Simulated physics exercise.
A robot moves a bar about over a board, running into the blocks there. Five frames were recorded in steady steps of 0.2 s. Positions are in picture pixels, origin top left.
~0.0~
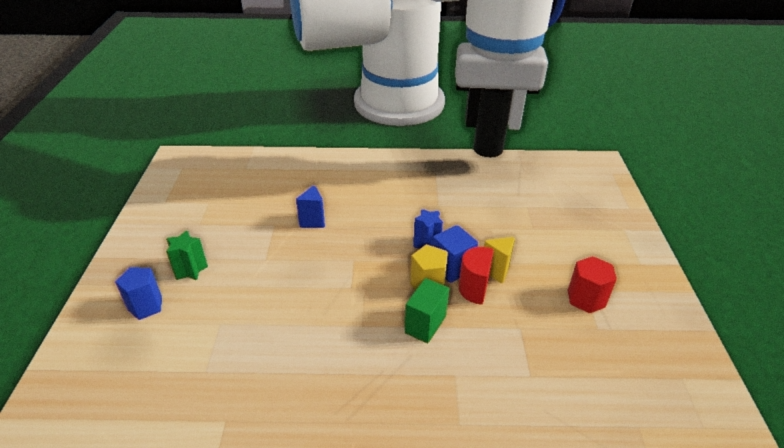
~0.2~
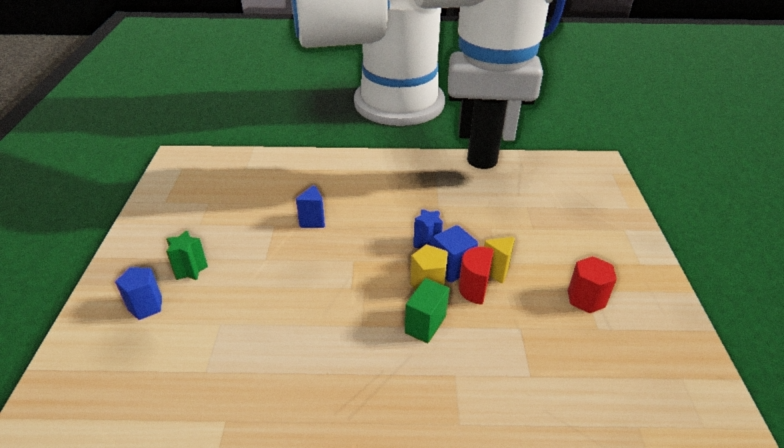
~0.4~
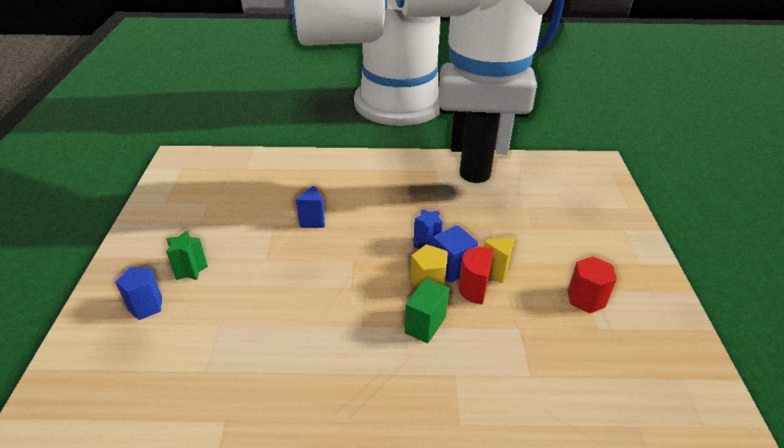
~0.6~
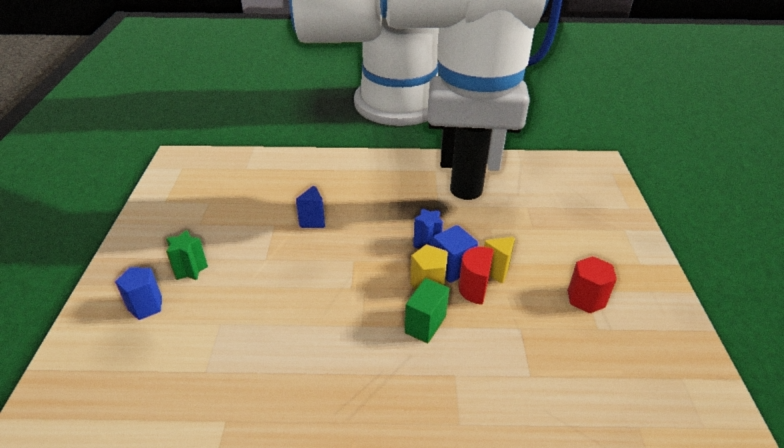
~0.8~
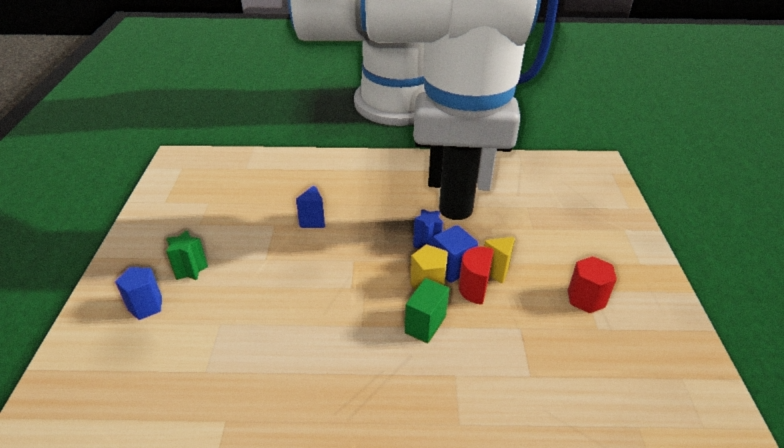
We see a robot arm lower a dark bar over a wooden board, moving it toward the viewer and slightly left, close to a cluster of blue, yellow, red and green blocks, while all the blocks stay still.
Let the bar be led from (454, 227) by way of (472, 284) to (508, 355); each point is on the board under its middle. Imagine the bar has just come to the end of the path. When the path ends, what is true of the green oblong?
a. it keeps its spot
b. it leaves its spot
Answer: B.
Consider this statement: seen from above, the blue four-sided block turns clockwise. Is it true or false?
The claim holds.
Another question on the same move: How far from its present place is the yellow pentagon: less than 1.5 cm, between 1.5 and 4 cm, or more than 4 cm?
The best fit is 1.5 to 4 cm.
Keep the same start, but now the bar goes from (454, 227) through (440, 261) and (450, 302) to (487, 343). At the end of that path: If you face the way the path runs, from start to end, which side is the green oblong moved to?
Over to the right.
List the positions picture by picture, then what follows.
Lower end of the bar (488, 150), tops of blocks, green oblong (428, 296), blue star-shaped block (429, 217), yellow pentagon (431, 257), blue four-sided block (456, 239), red half-round block (479, 259), yellow triangular piece (502, 244), in the first picture.
Bar (482, 161), blocks as before, in the second picture.
Bar (475, 174), blocks as before, in the third picture.
Bar (466, 190), blocks as before, in the fourth picture.
Bar (456, 210), green oblong (428, 296), blue star-shaped block (429, 217), yellow pentagon (431, 257), blue four-sided block (456, 239), red half-round block (479, 259), yellow triangular piece (502, 244), in the fifth picture.
What follows on the original path. One third of the way, bar (467, 247); green oblong (426, 300); yellow pentagon (421, 269), turned 30° clockwise; blue four-sided block (451, 258); red half-round block (486, 274), turned 35° anticlockwise.
Two thirds of the way, bar (485, 289); green oblong (421, 305), turned 35° anticlockwise; yellow pentagon (409, 275), turned 45° clockwise; blue four-sided block (444, 271), turned 20° clockwise; red half-round block (497, 310), turned 20° anticlockwise; yellow triangular piece (509, 251), turned 65° anticlockwise.
At the end, bar (512, 338); green oblong (421, 305), turned 35° anticlockwise; blue star-shaped block not moved; yellow pentagon (409, 275), turned 45° clockwise; blue four-sided block (444, 271), turned 20° clockwise; red half-round block (510, 362), turned 25° clockwise; yellow triangular piece (509, 251), turned 65° anticlockwise.
